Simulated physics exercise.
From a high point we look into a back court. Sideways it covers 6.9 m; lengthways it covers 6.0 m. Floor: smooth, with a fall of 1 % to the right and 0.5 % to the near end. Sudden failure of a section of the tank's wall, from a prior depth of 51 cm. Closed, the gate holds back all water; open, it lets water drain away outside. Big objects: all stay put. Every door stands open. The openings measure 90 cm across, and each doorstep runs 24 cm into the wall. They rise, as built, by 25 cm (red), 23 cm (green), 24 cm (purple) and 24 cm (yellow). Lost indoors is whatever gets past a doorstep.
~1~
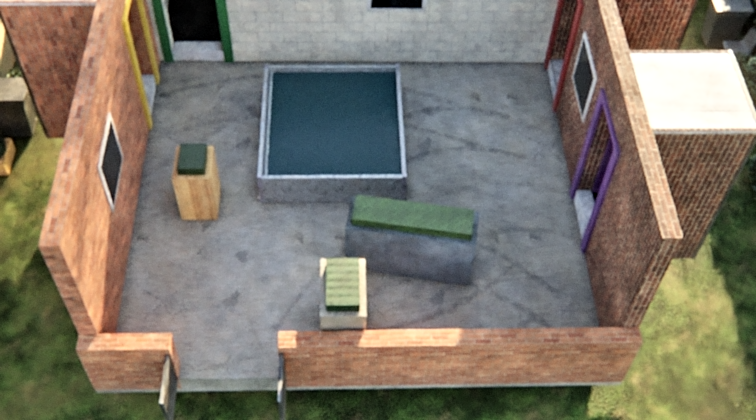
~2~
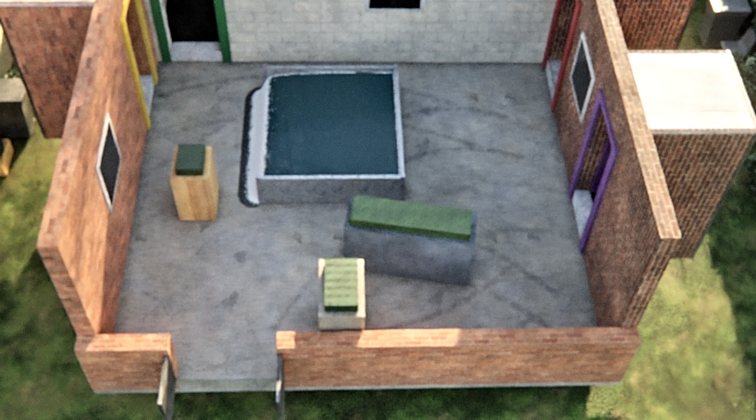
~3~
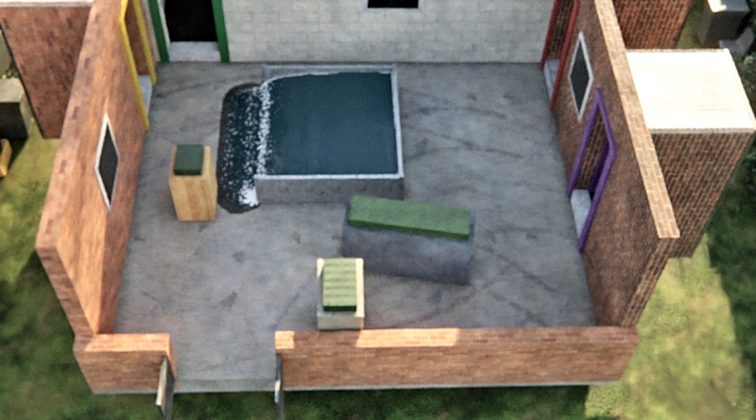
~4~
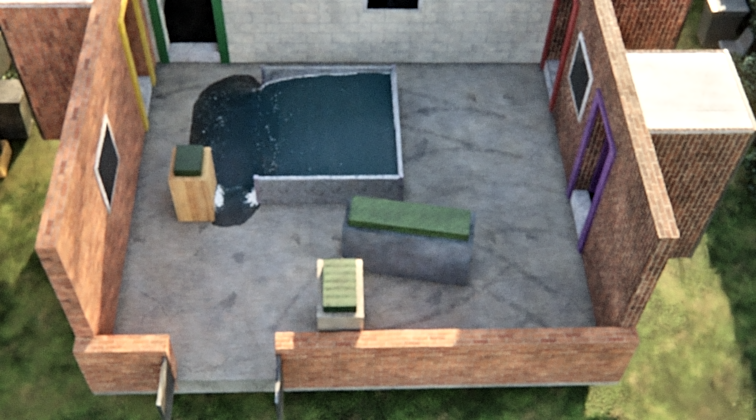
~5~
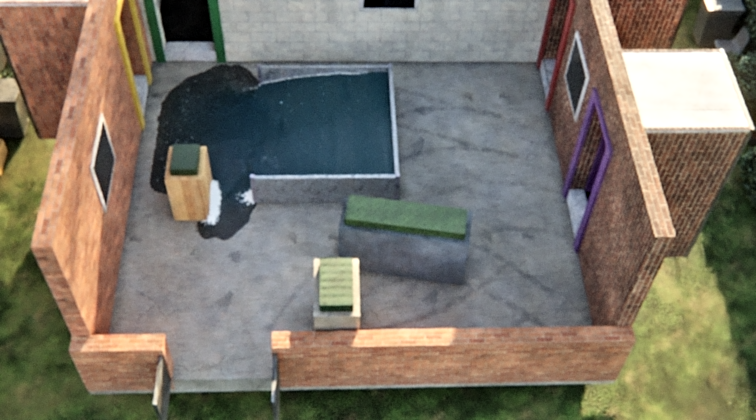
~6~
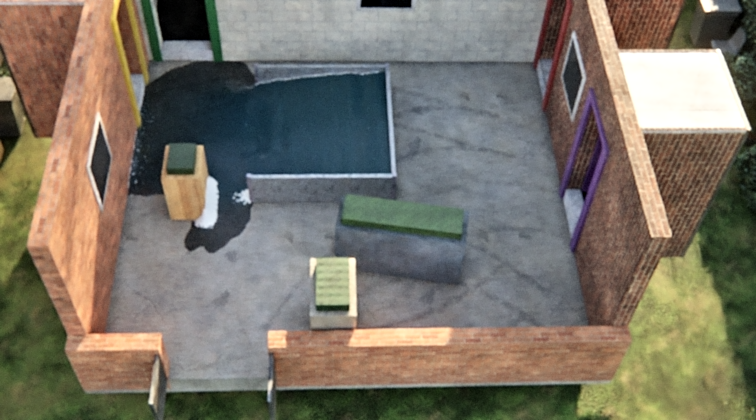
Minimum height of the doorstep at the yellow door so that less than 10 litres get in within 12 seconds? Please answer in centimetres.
Roughly 27 cm.
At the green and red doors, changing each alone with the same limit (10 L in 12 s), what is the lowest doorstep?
Roughly 28 cm for the green door and roughly 17 cm for the red door.
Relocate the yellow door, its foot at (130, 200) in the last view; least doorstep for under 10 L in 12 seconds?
You'd want it roughly 24 cm high.
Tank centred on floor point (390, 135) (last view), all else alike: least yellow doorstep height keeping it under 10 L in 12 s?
Then about 26 centimetres at the least.
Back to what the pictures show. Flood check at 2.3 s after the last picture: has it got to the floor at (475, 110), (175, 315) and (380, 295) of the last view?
In order: Untouched, soaked, untouched.
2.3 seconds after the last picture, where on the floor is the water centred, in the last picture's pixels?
About (227, 153).
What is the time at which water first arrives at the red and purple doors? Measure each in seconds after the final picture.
Arrival times: Red at 3.8 seconds, purple at 5.5 seconds.
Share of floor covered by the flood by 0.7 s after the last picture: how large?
25 %.
Then, 0.7 s after the last picture water covers 25 % of the floor, deepest (38 cm) near (147, 146); 29 cm at the yellow door, 2 litres in over its 24 cm doorstep.
Then, 2.3 s after the last picture water covers 40 % of the floor, deepest (32 cm) near (149, 69); 28 cm at the yellow door, 25 litres in over its 24 cm doorstep.
Then, 11.3 s after the last picture water covers 95 % of the floor, deepest (10 cm) near (592, 357); 8 cm at the yellow door, 30 litres in over its 24 cm doorstep.
At the yellow door as built, the water peaked near 32 cm, 1.7 s after the last picture.
With a doorstep of 25 cm, 23 litres would have come in within the 12 s; with 33.5 cm, 0 litres. So under 10 litres takes about 27 cm.
